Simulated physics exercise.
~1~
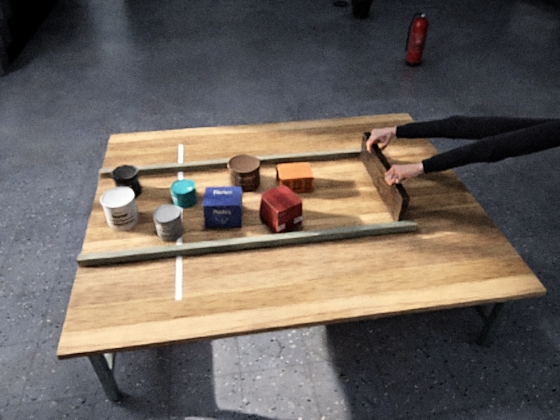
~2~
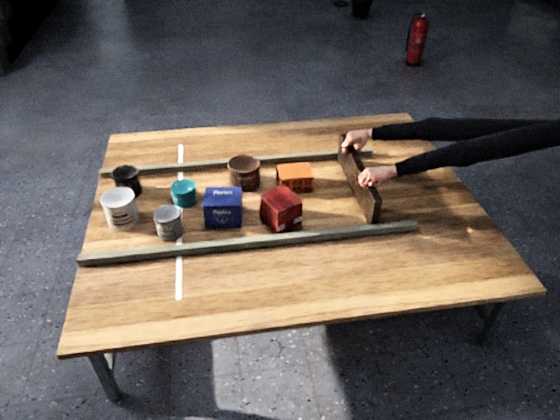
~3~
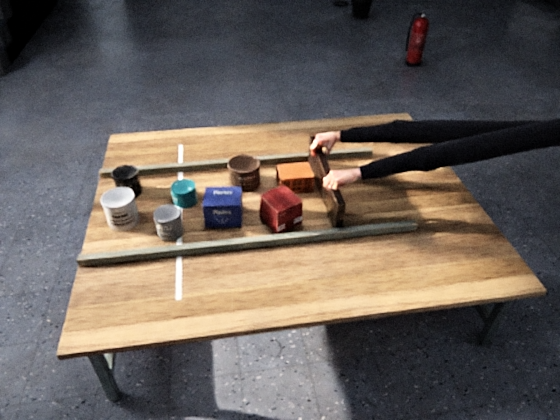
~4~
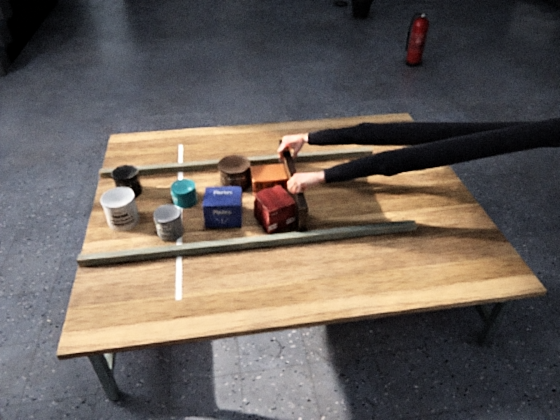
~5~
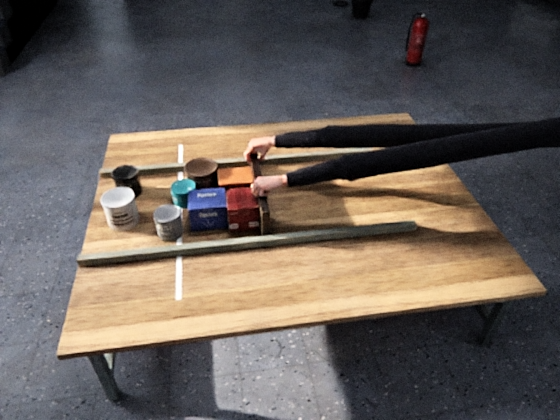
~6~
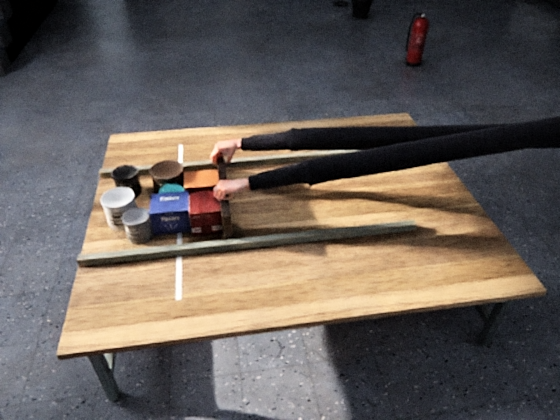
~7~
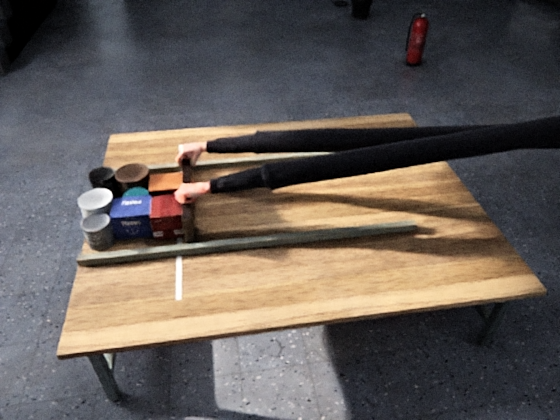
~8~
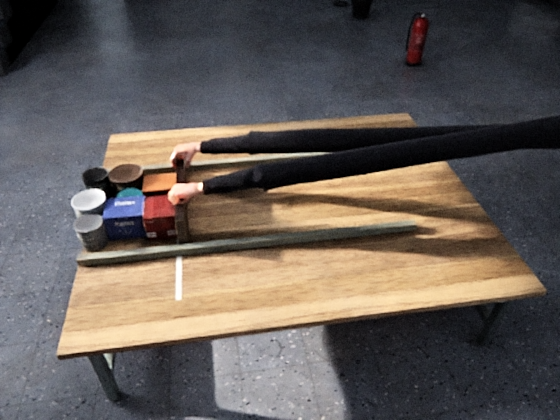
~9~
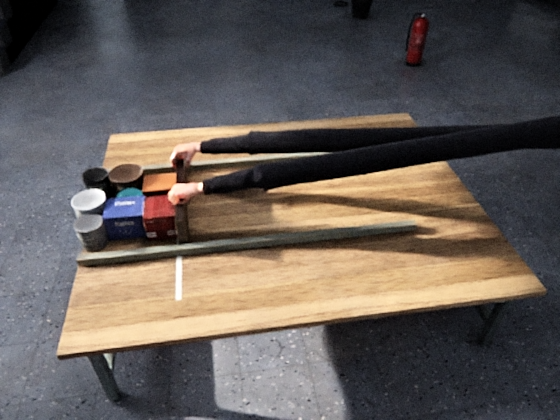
On a wooden table, two hands push a plank left, bunching boxes and pails without any falling.
